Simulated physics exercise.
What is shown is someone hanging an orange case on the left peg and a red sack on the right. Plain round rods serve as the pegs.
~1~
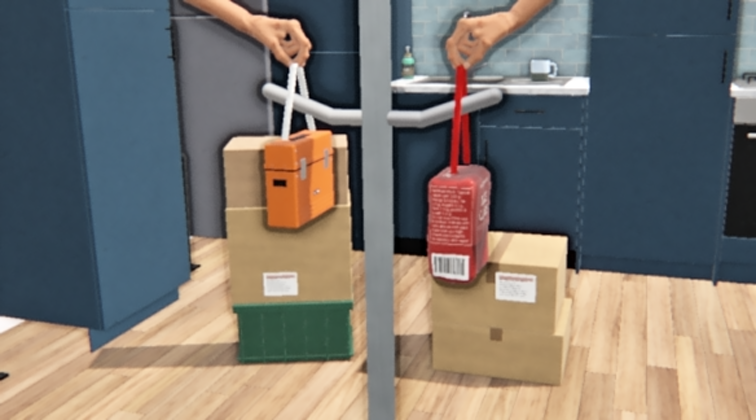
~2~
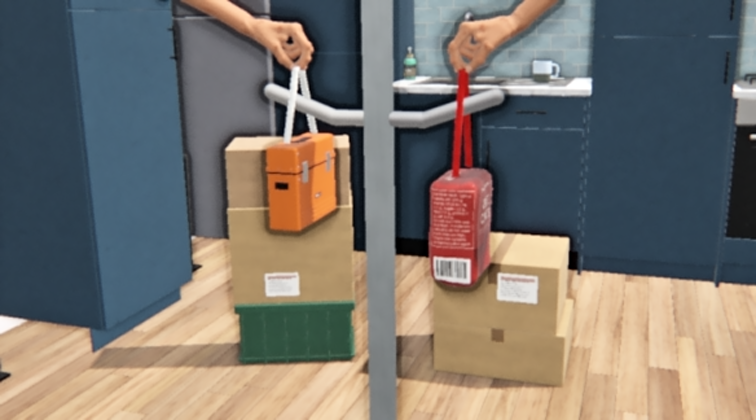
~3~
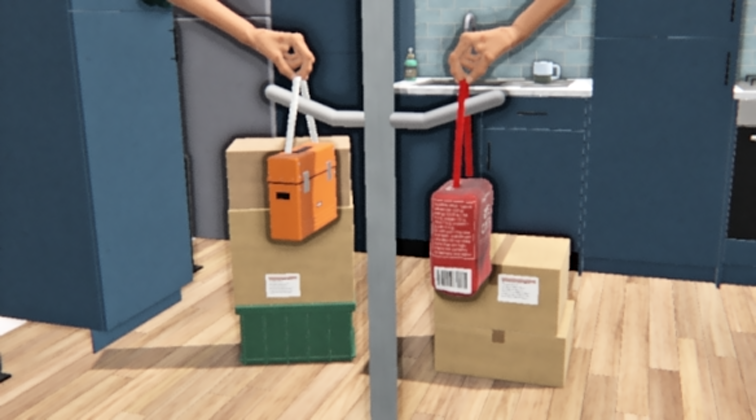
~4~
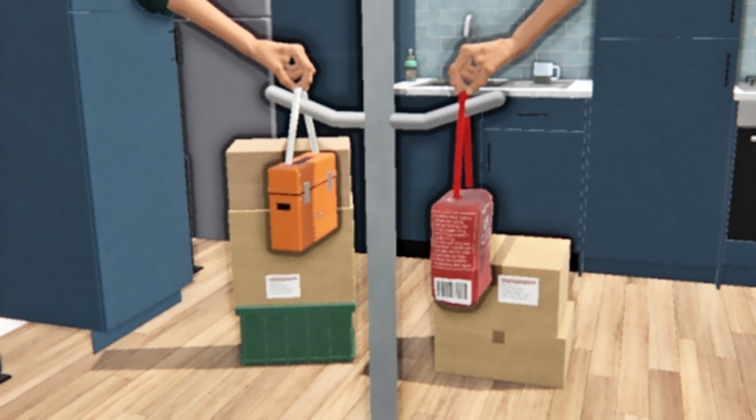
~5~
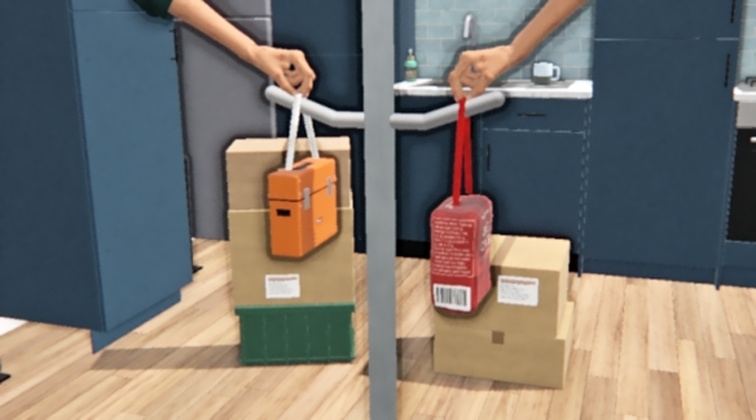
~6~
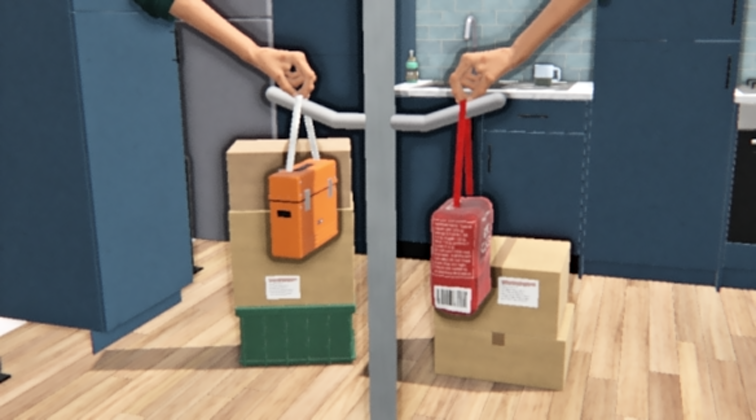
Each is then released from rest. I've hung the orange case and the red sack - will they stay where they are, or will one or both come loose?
In short, the orange case stays where it is, the red sack stays where it is.
Then, 0.40 s on from there, orange case still up near (309, 211); red sack still up near (459, 257).
Then, 0.76 s on from there, orange case still up near (315, 212); red sack still up near (454, 257).
In the end, orange case still up near (314, 213); red sack still up near (458, 257). The orange case stays hanging and the red sack holds on.
